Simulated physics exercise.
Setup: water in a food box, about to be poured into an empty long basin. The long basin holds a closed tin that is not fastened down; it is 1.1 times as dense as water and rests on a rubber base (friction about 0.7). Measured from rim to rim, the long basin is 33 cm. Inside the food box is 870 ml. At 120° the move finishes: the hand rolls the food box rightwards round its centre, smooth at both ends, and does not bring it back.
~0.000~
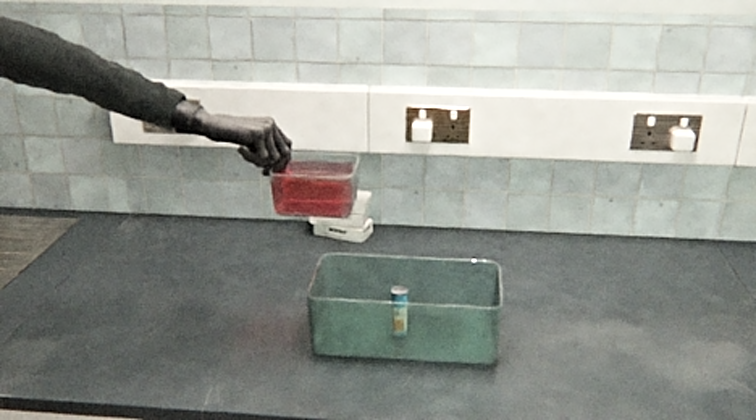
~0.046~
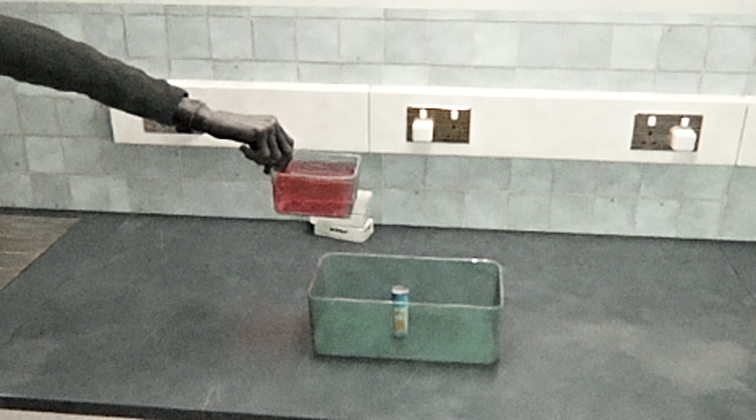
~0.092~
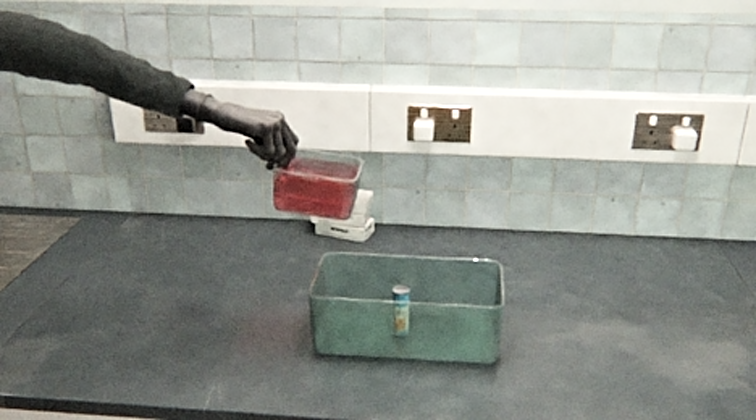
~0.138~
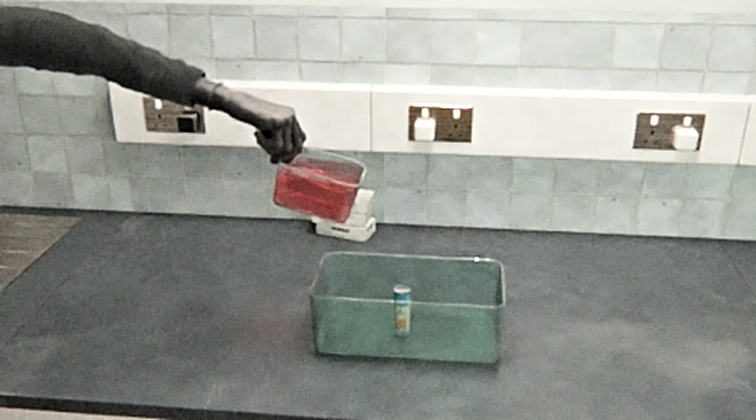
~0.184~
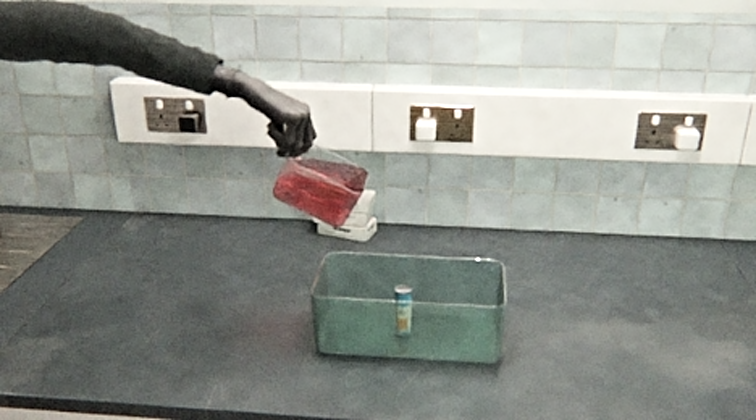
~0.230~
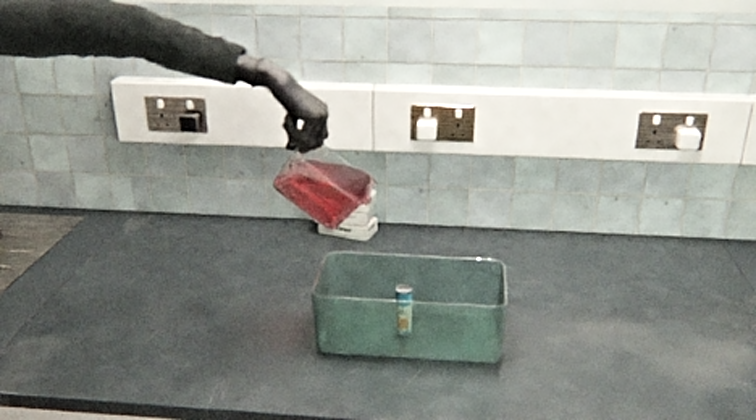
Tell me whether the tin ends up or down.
It tips.
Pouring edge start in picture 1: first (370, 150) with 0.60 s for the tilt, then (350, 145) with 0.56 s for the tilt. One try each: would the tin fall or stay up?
First it stays on its base; then it tips over.
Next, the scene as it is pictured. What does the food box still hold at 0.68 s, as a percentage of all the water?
About 0 percent.
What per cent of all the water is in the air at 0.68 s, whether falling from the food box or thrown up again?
Estimate: About 5 in a hundred.
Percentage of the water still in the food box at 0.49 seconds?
Roughly 12 per cent.
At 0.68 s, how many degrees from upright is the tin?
Tilt: Around 10°.
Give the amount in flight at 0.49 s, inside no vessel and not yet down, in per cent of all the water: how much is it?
48 %.
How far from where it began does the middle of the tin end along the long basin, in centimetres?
Some 8.0 cm.
Then, 0.49 s in, the tilt is 110° and 11 per cent is still to pour; the tin stands where it began.
Then, 0.68 s in, the tilt is 120° and 0 per cent is still to pour; the tin leans 11°.
Then, 0.88 s in, the tilt is 120° and 0 per cent is still to pour; the tin lies on its side.
Then, 1.10 s in, the tilt is 120° and 0 per cent is still to pour; the tin lies on its side.
Finally, the tin lies on its side.
